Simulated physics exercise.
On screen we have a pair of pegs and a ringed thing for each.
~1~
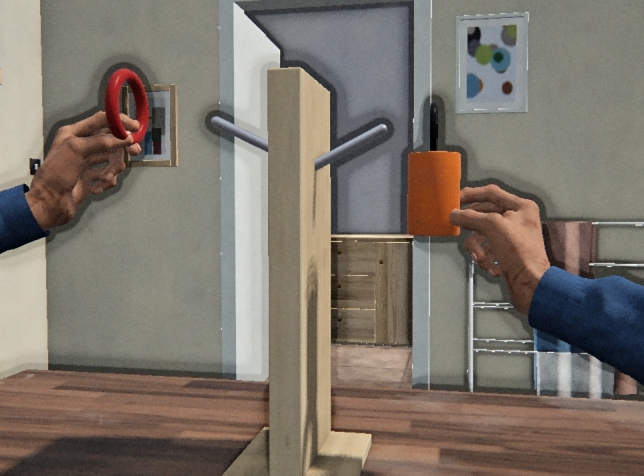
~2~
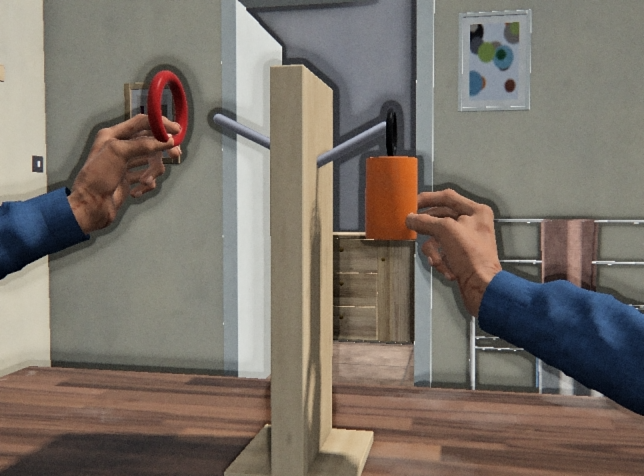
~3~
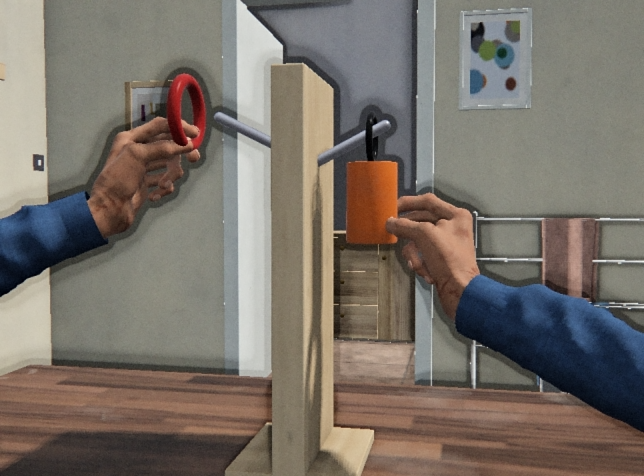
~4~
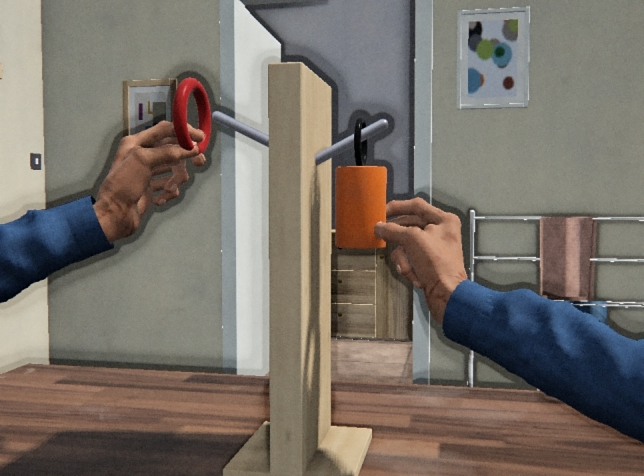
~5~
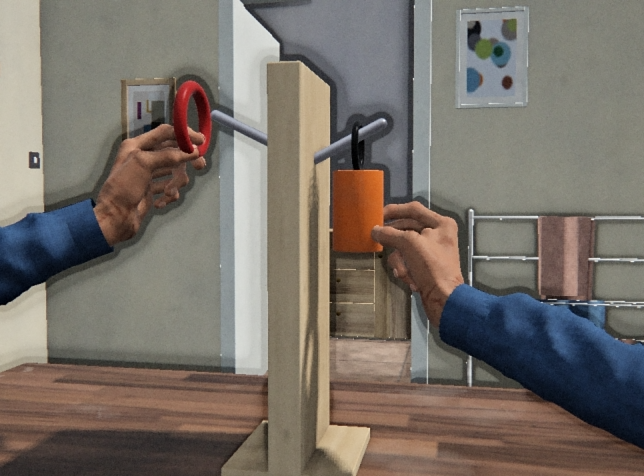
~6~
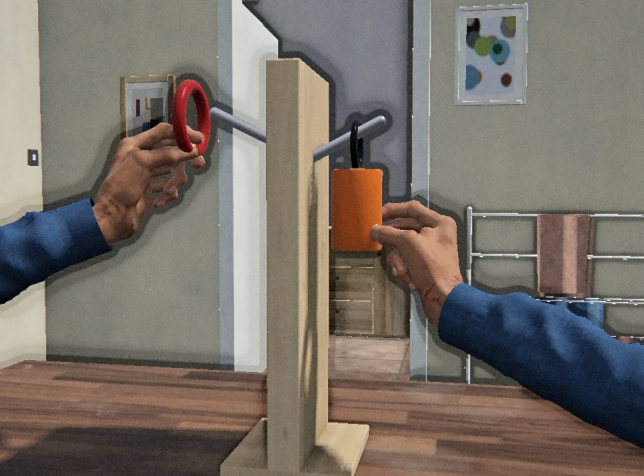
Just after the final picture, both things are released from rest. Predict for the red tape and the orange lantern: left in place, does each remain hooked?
Prediction: The red tape - no, it slips down; the orange lantern - yes.
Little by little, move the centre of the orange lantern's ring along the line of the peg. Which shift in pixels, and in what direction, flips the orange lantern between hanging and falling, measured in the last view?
Looks like close to 28 pixels, moving right.
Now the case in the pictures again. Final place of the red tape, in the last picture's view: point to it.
Its centre ends up near (195, 413).
Then, 0.12 s past the last view, red tape travelled a little near (192, 147); orange lantern leaning 17° off how it started near (346, 197).
Then, 0.22 s past the last view, red tape in the air near (193, 258); orange lantern leaning 21° off how it started near (342, 200).
Finally, the red tape drops to the table, near (195, 413); the orange lantern remains hooked, near (342, 200).
